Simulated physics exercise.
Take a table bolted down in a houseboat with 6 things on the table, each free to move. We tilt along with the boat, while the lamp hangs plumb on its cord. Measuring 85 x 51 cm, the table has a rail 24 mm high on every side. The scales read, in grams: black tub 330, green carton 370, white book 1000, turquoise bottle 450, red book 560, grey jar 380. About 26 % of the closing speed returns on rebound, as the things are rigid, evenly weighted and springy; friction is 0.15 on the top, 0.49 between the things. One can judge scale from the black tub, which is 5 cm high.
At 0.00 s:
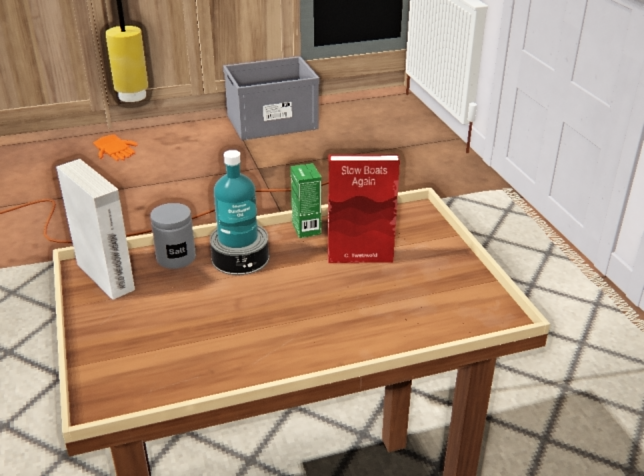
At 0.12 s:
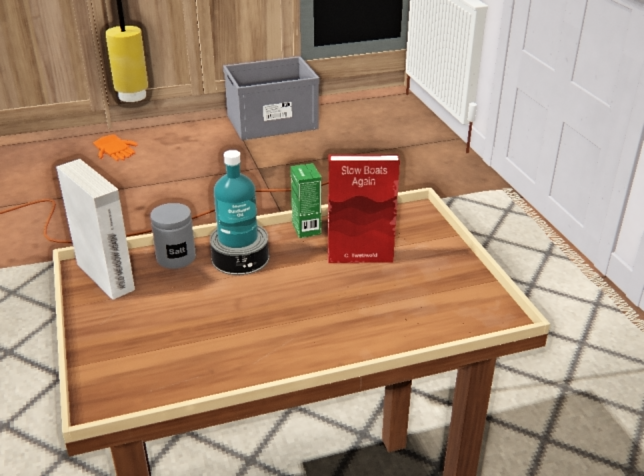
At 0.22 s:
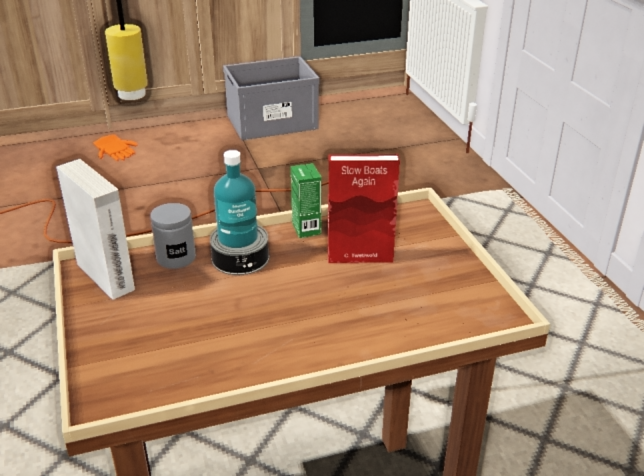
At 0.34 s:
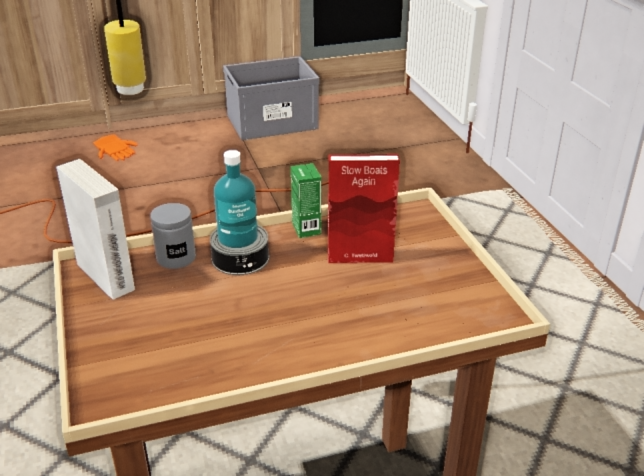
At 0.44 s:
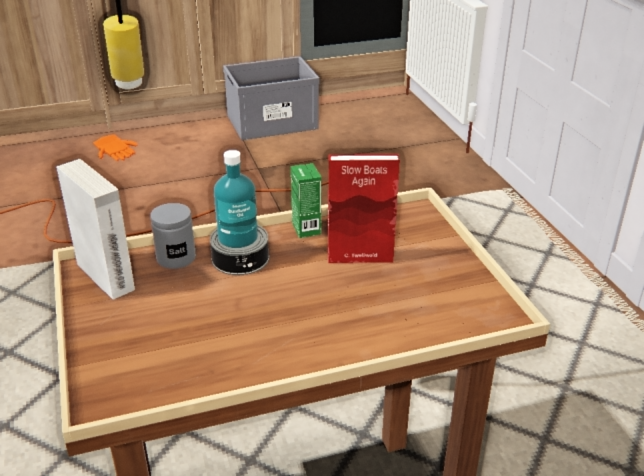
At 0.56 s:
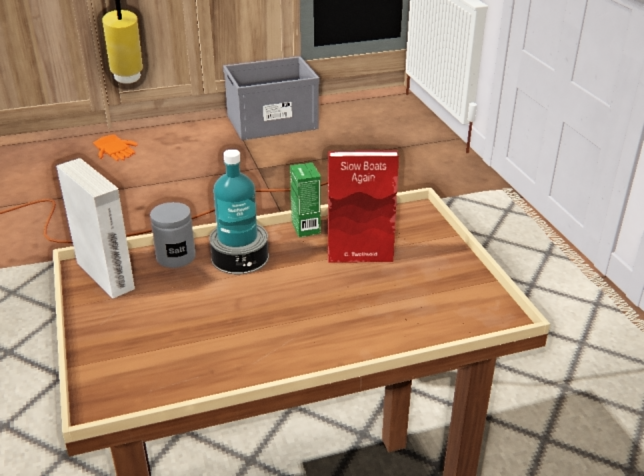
A wooden table with a pale raised rim stands on a patterned rug, seen from slightly above, with cupboards, a grey crate and a white door behind. Along its far edge, from left to right, are a white book, a grey jar, a turquoise bottle behind a low black tub, a green carton and a red book. The view stays almost unchanged while the hanging yellow lamp shifts slightly, and finally the red book leans back a little.
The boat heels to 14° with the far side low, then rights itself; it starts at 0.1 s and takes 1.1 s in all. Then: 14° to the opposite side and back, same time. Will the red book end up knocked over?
Yes, it goes over.
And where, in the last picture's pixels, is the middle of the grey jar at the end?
Roughly at (182, 264) in the last picture.
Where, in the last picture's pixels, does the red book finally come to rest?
It finishes at roughly (335, 398).
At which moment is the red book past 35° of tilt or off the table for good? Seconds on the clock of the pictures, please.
At around 0.8 seconds on the pictures' clock.
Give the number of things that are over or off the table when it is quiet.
The tally is 1.
After 0.86 s, boat heeled 10°, far side down; red book on its side near (355, 210); turquoise bottle slid 6 cm; black tub slid 5 cm.
After 1.46 s, boat heeled 6°, near side down; red book now off the table; turquoise bottle slid 5 cm; black tub slid 5 cm.
After 2.06 s, boat heeled 6°, near side down; white book slid 8 cm; green carton slid 8 cm; grey jar slid 7 cm.
At rest (2.8 s), off the table and tipped over, red book; not toppled but over 5 cm from the start, black tub, green carton, white book, turquoise bottle and grey jar. Seen from the same camera at the end, red book near (335, 398).
